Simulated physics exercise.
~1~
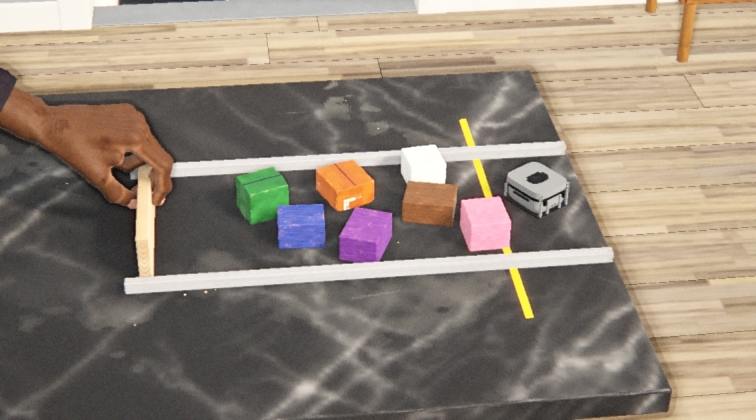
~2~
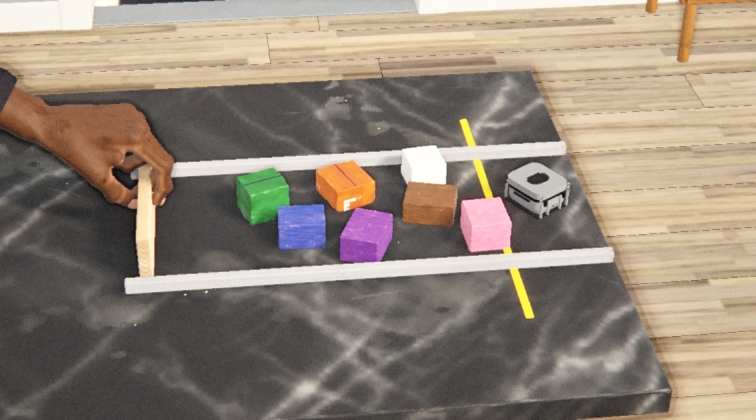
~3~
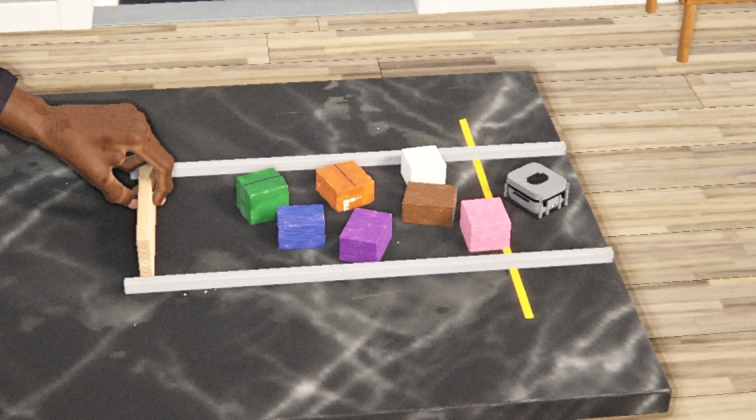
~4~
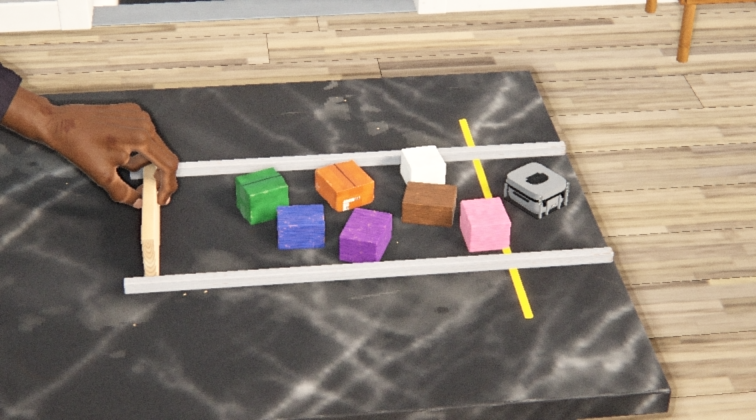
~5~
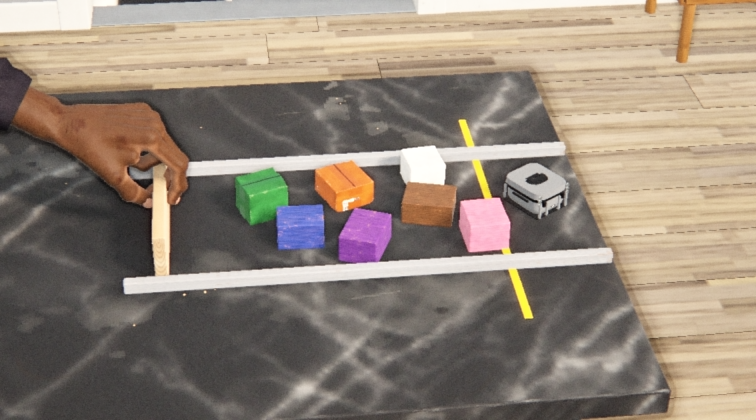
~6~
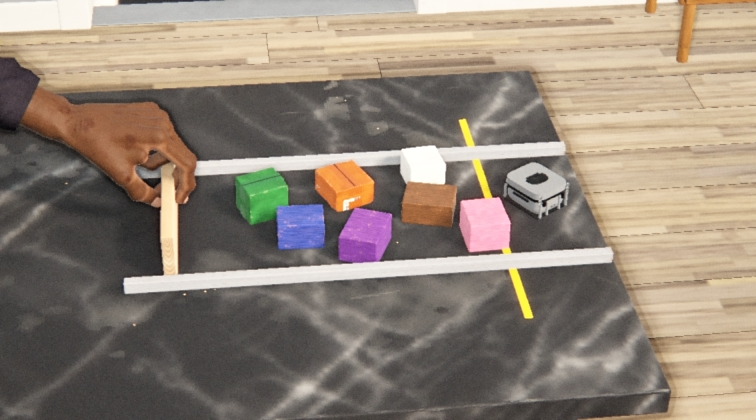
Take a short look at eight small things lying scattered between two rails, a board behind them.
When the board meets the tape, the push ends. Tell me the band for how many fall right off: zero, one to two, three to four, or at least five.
Count off: Fewer than three, some.
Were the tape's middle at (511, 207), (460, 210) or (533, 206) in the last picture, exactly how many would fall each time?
Taken one after another, the numbers are 2, 0 and 4.
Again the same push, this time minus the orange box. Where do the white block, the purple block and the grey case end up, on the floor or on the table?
Well, the white block is still there, the purple block is still there, and the grey case winds up down.
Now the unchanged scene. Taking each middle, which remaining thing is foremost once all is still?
That's the white block.
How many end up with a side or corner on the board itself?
Result: 3 in all.
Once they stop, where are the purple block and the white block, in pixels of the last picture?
About (533, 238), and the other about (563, 158).
Soon after, none off yet; grey case at rest near (536, 190); pink block at rest near (484, 225); white block at rest near (423, 169).
After that, none off yet; grey case at rest near (536, 190); pink block displaced a little near (506, 226); white block displaced about its own width near (474, 162).
In the end, the number that fall off is one or two; gone, grey case.
